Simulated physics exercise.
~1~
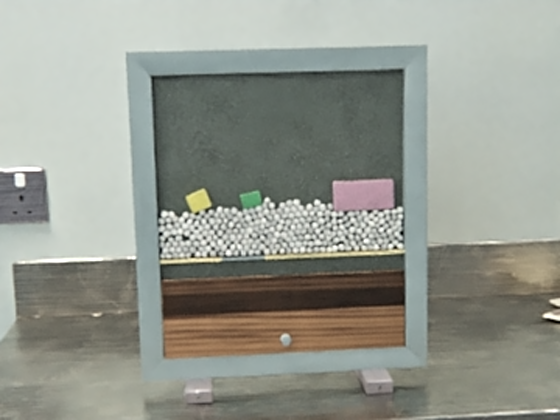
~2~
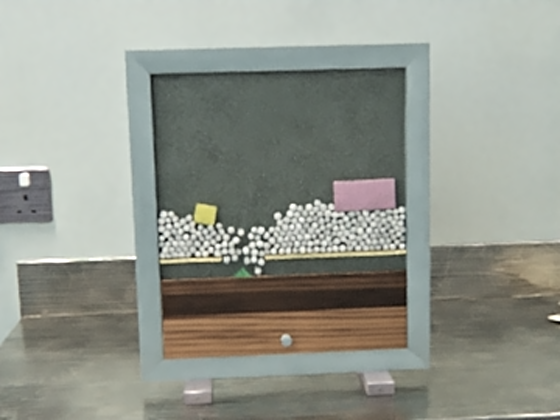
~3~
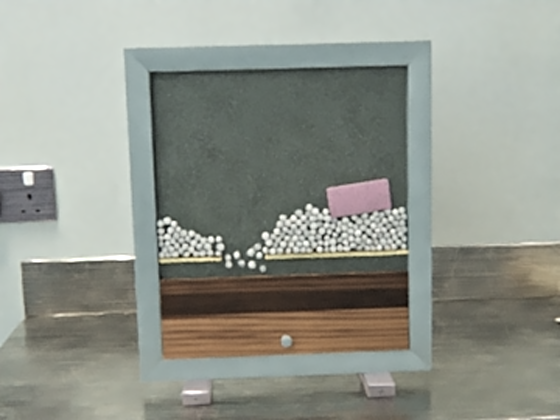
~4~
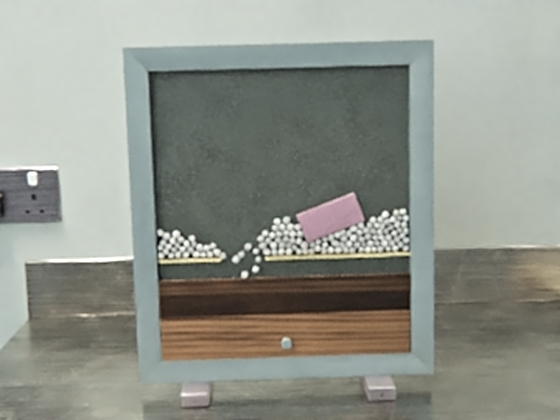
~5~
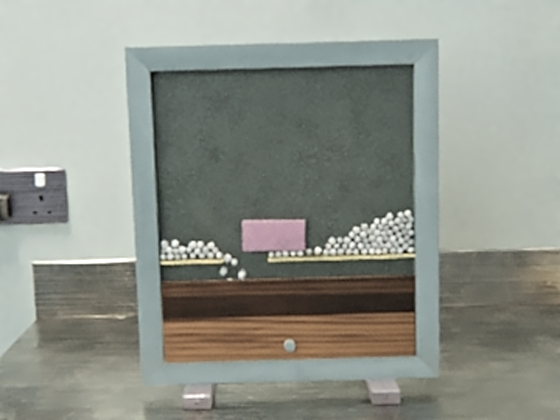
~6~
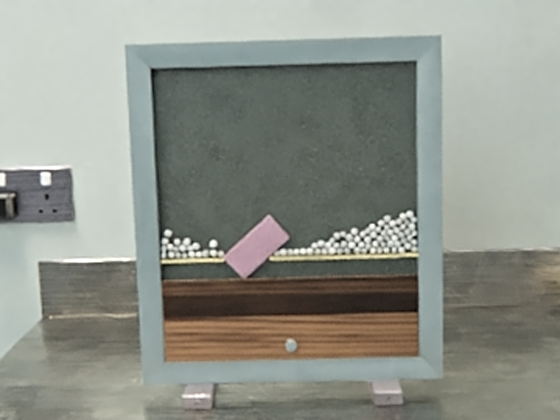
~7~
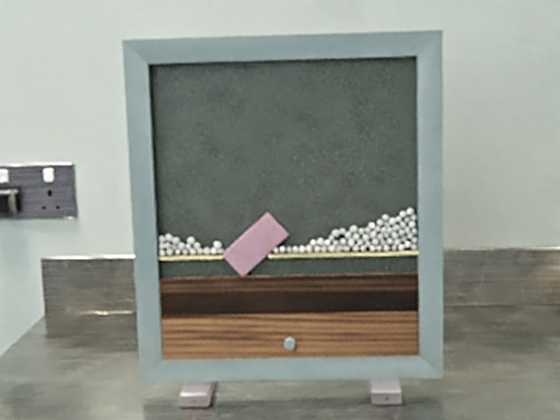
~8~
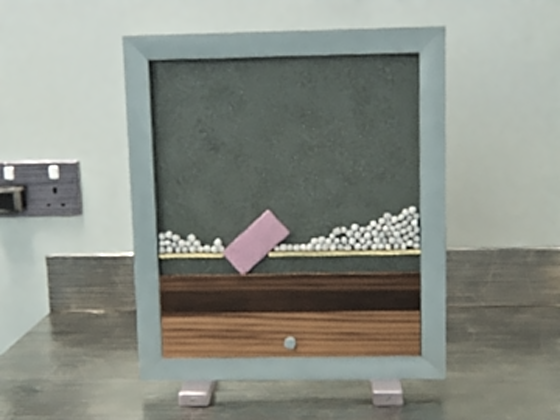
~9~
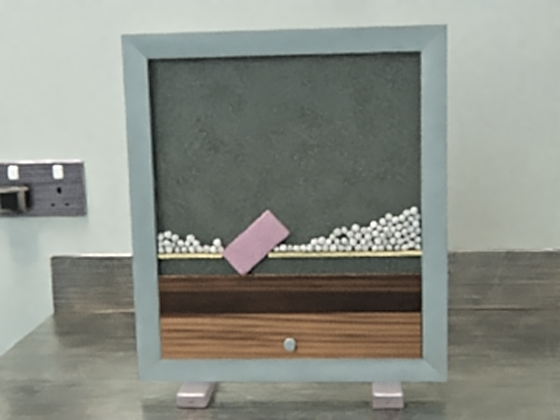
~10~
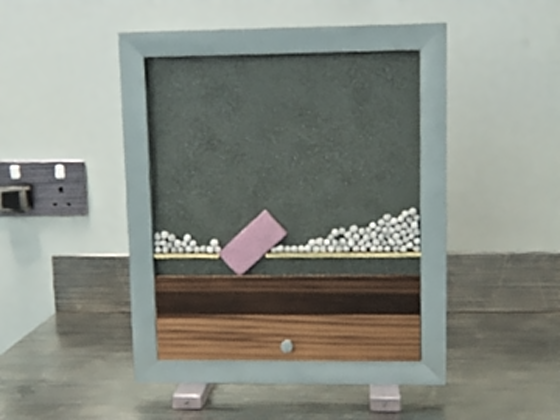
The footage shows white balls draining through a gap in the floor of an upright framed box, with the green block and then the yellow block dropping out, while the pink block slides left, tips and ends wedged at a tilt in the gap, some balls remaining on both sides.
